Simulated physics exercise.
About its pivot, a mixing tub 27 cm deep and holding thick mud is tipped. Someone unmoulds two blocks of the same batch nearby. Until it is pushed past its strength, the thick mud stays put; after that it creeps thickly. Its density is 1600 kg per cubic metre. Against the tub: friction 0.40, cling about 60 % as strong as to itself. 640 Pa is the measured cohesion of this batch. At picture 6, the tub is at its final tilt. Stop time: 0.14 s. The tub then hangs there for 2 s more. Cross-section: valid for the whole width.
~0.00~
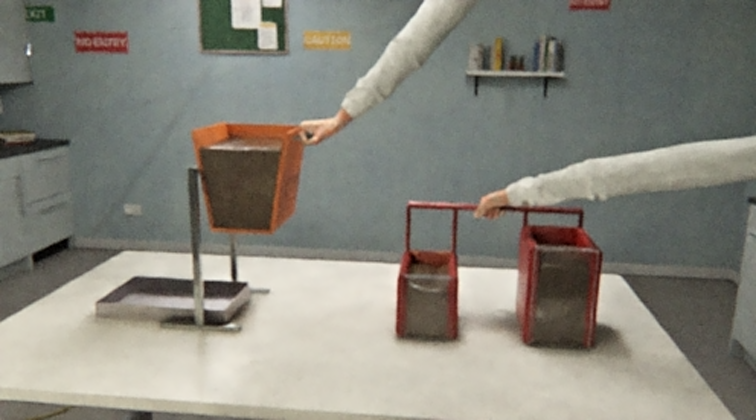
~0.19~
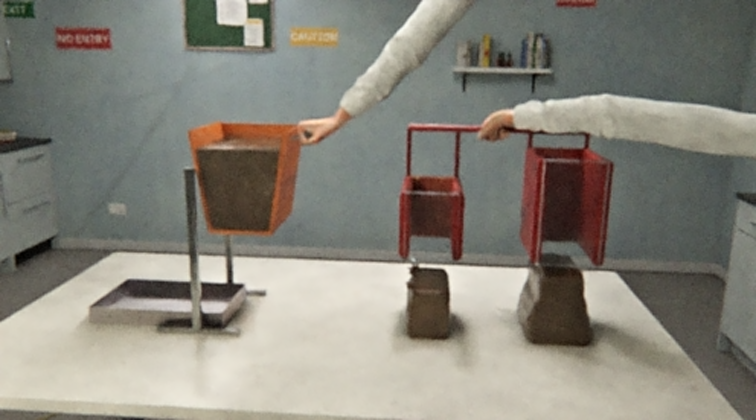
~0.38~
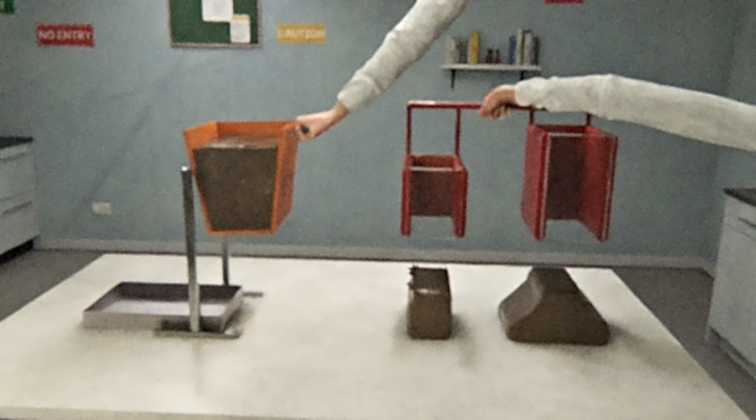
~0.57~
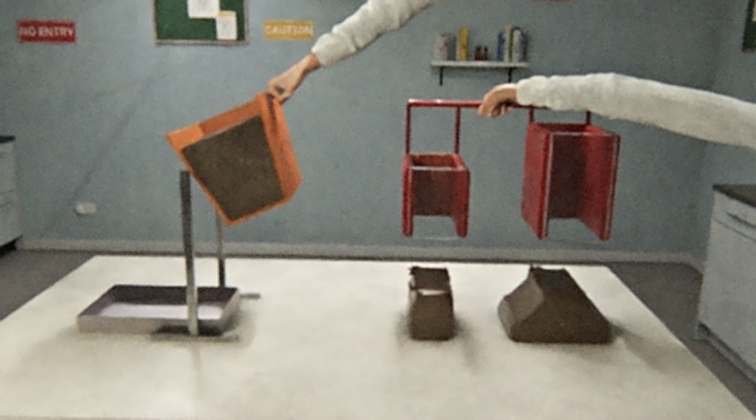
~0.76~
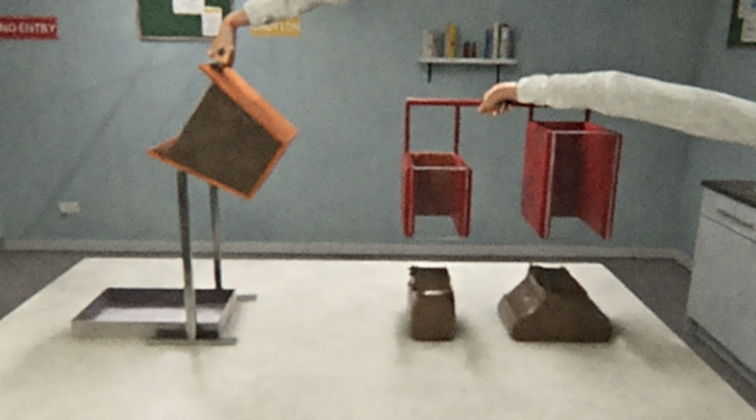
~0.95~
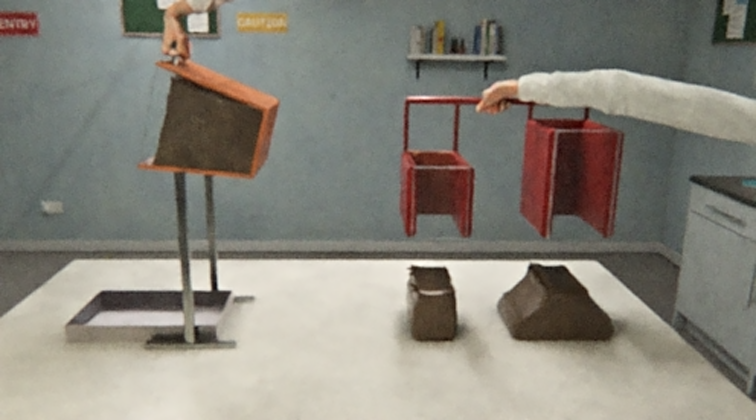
In a room with blue-grey walls, seen from the front across a pale table, the camera drifts gently leftward. An orange tub of brown mud sits on a grey stand beside a shallow tray at left, with two joined red moulds at right. One hand lifts the moulds, baring a small block that keeps its shape and a larger one that slumps wider, then another tips the tub steeply left, mud still inside.
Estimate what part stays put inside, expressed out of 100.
The part that stays inside is near 100 per cent.
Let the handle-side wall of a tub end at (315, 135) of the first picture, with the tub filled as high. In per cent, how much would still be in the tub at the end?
Roughly 55 %.
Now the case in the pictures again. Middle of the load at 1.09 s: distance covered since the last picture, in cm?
The change is near 1 cm.
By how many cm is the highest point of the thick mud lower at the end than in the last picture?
2 cm.
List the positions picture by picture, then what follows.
The first frame shows handle-side rim at (283, 134), tilt 0 degrees; highest point of the thick mud at (204, 148); test blocks 15 cm, 24 cm high (left to right).
The second frame shows handle-side rim at (282, 134), tilt 0 degrees; highest point of the thick mud at (201, 148); test blocks 15 cm, 21 cm high (left to right).
The third frame shows handle-side rim at (280, 130), tilt 2 degrees; highest point of the thick mud at (269, 148); test blocks 15 cm, 16 cm high (left to right).
The fourth frame shows handle-side rim at (255, 97), tilt 24 degrees; highest point of the thick mud at (260, 118); test blocks 15 cm, 15 cm high (left to right).
The fifth frame shows handle-side rim at (199, 68), tilt 56 degrees; highest point of the thick mud at (213, 86); test blocks 15 cm, 15 cm high (left to right).
The sixth frame shows handle-side rim at (157, 66), tilt 76 degrees; highest point of the thick mud at (173, 82); test blocks 15 cm, 15 cm high (left to right).
By 1.09 s, the tub is at 76 degrees and holds 100 %.
By 1.26 s, the tub is at 76 degrees and holds 100 %.
By 1.43 s, the tub is at 76 degrees and holds 100 %.
By 1.60 s, the tub is at 76 degrees and holds 100 %.
By 2.95 s, at the end, the tub is at 76 degrees and holds 100 %.
